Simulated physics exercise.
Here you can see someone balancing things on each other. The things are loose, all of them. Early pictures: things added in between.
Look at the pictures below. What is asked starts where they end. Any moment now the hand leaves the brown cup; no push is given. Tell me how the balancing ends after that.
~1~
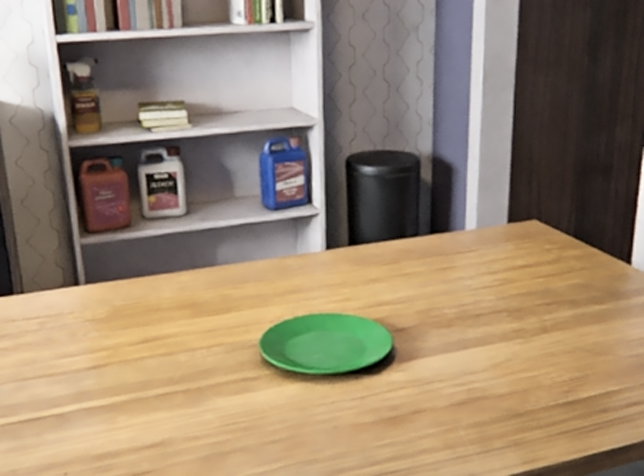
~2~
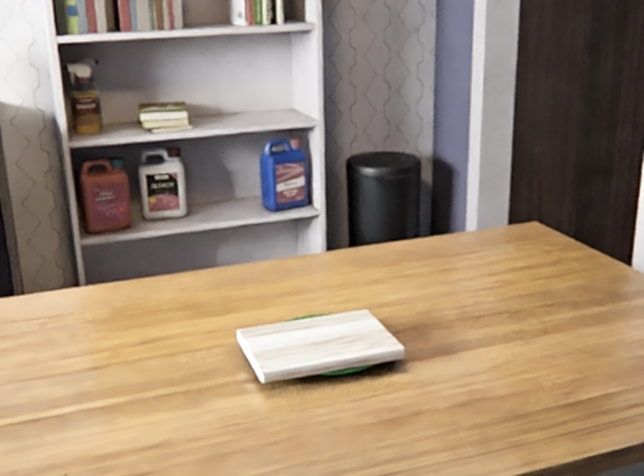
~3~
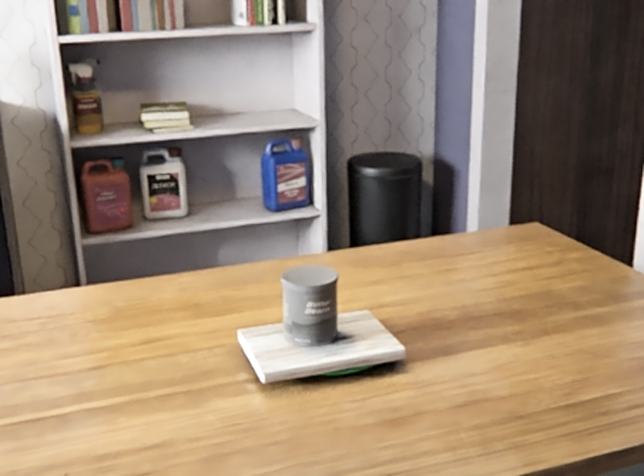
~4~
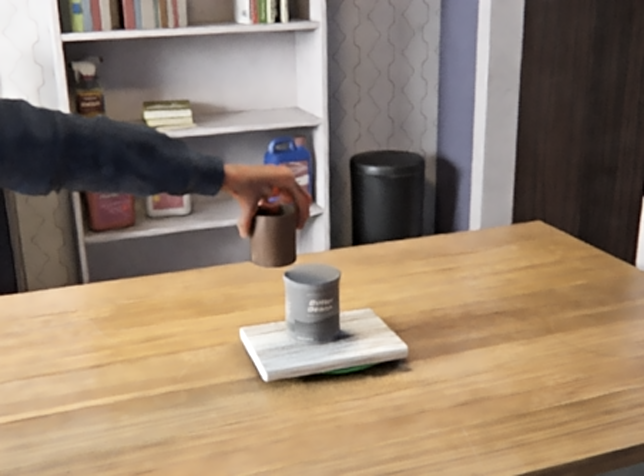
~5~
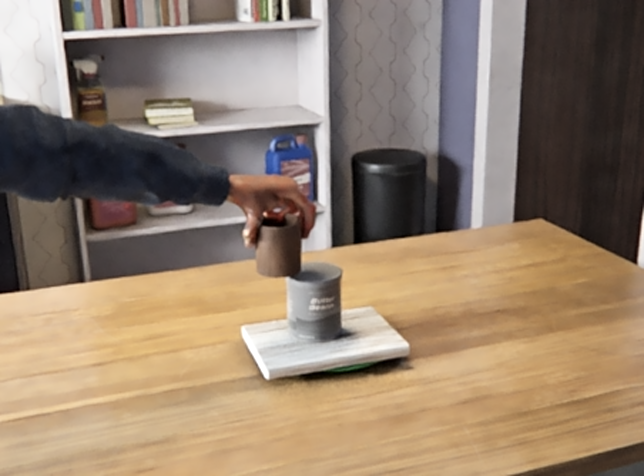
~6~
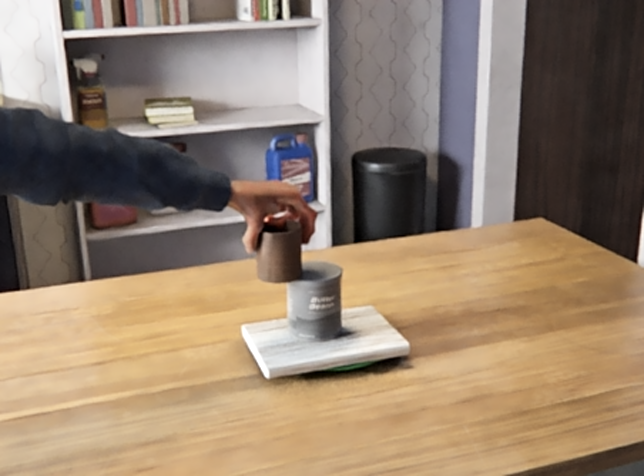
It ends with a fall.
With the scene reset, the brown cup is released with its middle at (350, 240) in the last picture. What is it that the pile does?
Next, the heap comes down.
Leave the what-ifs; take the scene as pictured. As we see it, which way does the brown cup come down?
Looks like it moves off to the left.
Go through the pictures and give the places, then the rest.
In the first picture, the last thing is not in view yet.
In the second picture, the last thing is not in view yet.
In the third picture, the last thing is not in view yet; grey pot (310, 305).
The fourth picture shows coming down; brown cup (273, 235); white board (322, 342).
The fifth picture shows coming down; brown cup (278, 245).
The sixth picture shows in place under the hand; brown cup (279, 251); grey pot (315, 301).
Then, 0.30 s after the last picture, brown cup now fallen.
Then, 0.40 s after the last picture, things are still on the move.
Then, 0.50 s after the last picture, as before.
Then, 1.40 s after the last picture, nothing new.
At rest, fallen, brown cup; the other 3 in place. Seen from the same camera at the end, brown cup near (185, 352). The pile comes apart.
